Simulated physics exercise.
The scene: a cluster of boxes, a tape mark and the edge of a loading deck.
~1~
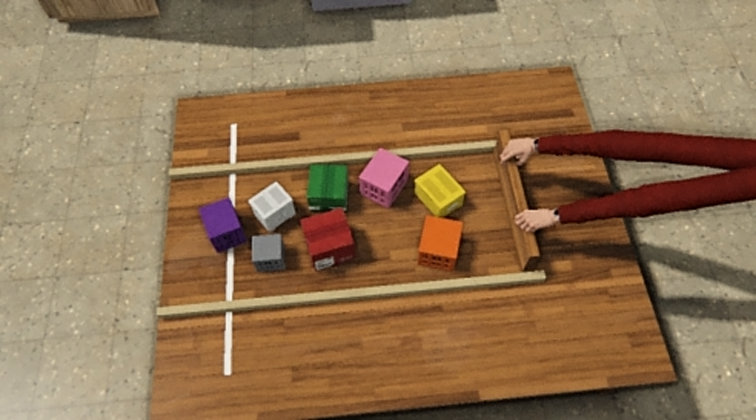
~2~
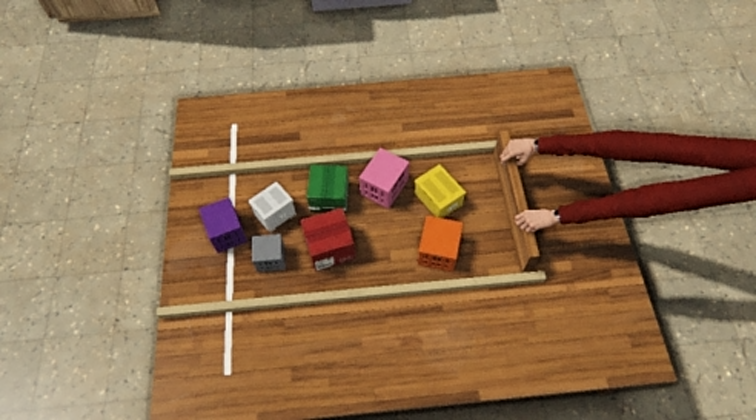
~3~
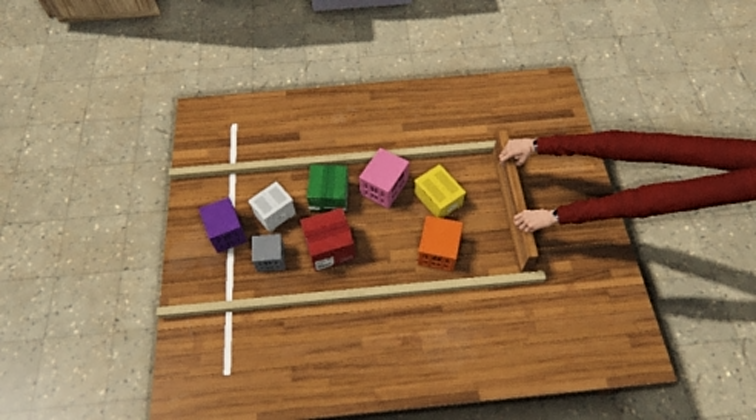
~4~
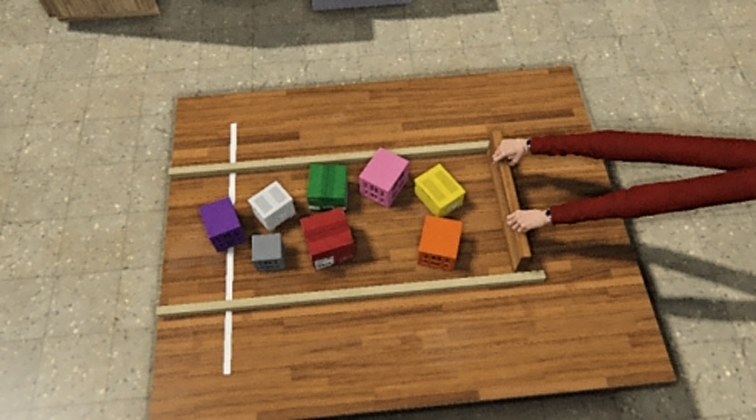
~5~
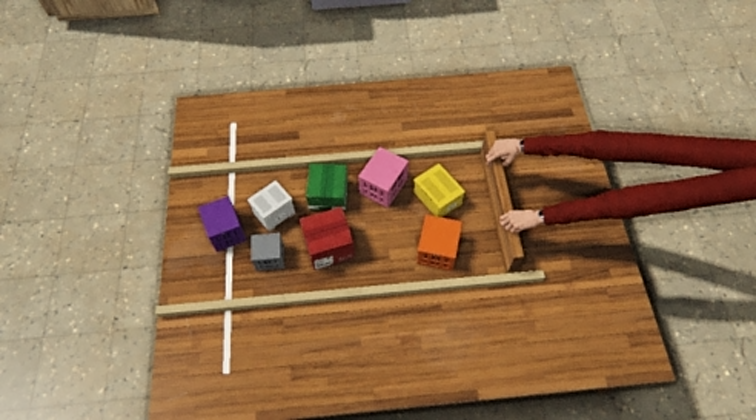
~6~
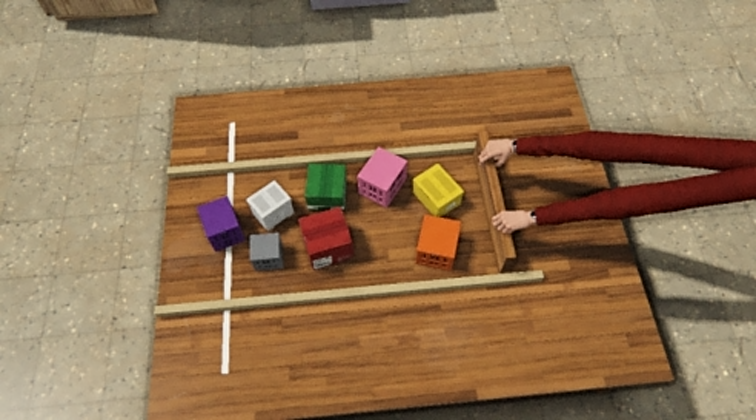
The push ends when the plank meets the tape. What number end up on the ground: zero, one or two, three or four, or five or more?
The number that fall off is three or four.
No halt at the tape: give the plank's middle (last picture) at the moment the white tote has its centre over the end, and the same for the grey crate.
Its middle is around (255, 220) and around (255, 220).
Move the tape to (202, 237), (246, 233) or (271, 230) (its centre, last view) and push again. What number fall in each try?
It would be 5, 3 and 1.
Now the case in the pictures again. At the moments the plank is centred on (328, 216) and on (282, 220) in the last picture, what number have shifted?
By then 8, and 8.
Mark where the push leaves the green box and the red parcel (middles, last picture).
The green box stops around (166, 208); the red parcel around (164, 251).
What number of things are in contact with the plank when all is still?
In contact: 3.
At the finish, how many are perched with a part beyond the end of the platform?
Overhanging: 2.
Early on, none off yet; purple crate at rest near (222, 224); grey crate at rest near (267, 252); white tote at rest near (271, 206).
A while later, none off yet; purple crate travelled a little near (218, 227); grey crate travelled a little near (251, 254); white tote travelled about its own width near (250, 213).
Further along, none off yet; purple crate travelled well along near (155, 241); grey crate travelled well along near (182, 265); white tote travelled well along near (186, 224).
Finally, the number that fall off is three or four; lost, white tote, grey crate and purple crate.
